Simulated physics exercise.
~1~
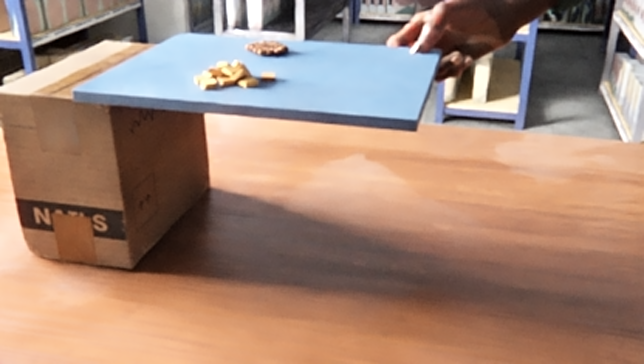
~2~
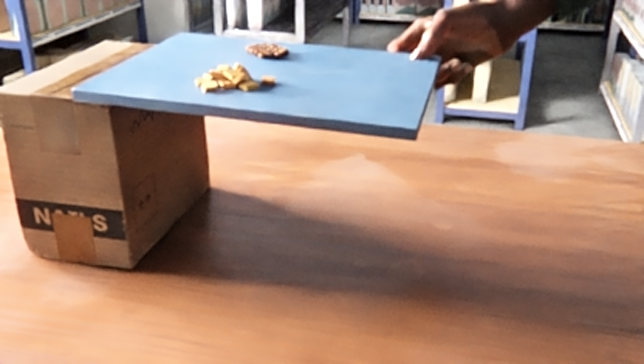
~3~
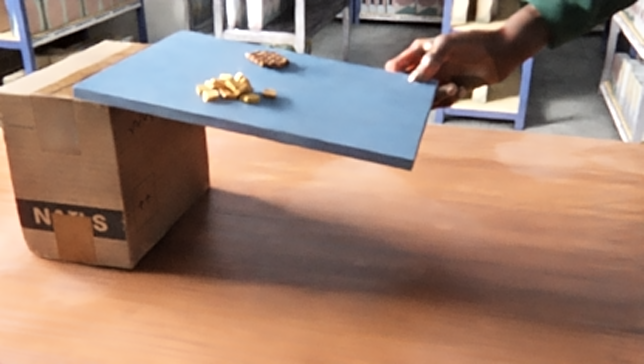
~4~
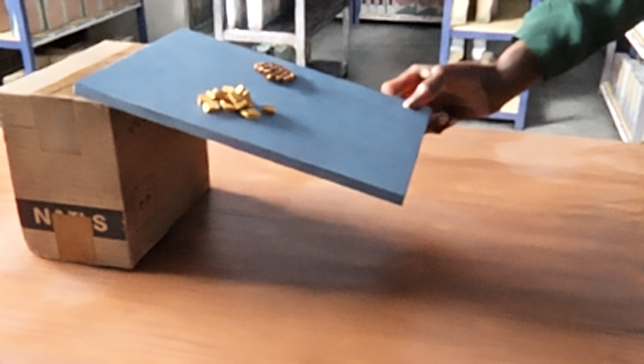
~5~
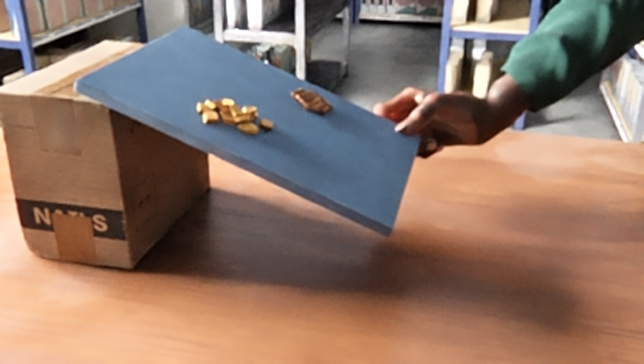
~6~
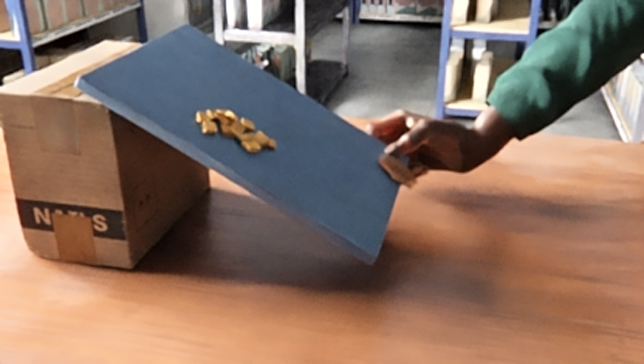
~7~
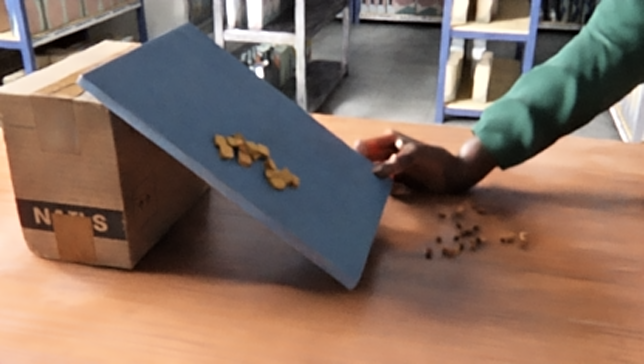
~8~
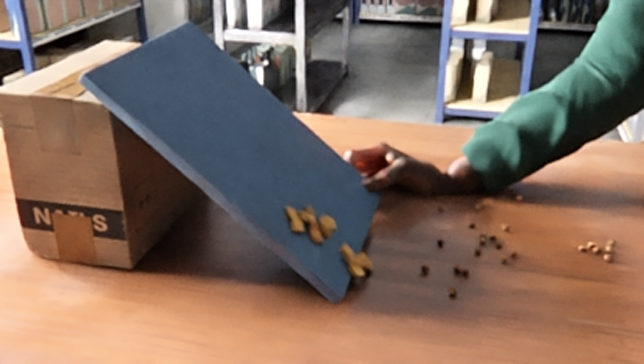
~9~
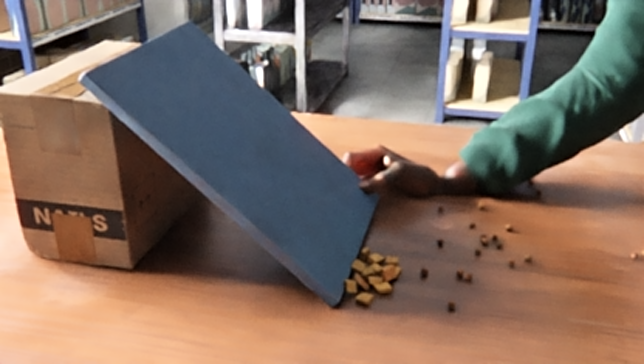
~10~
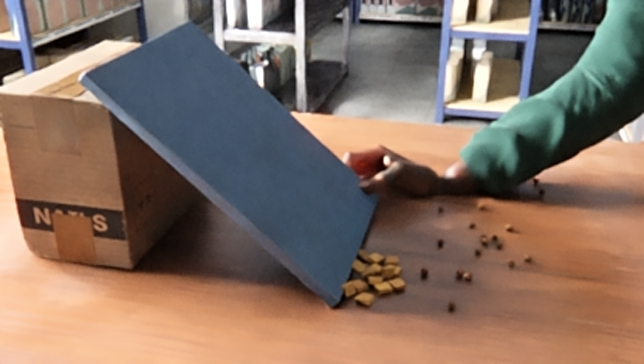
Blue board tilting down from a box as a hand lowers it, dark bits scattering far, yellow chunks piling at its foot.
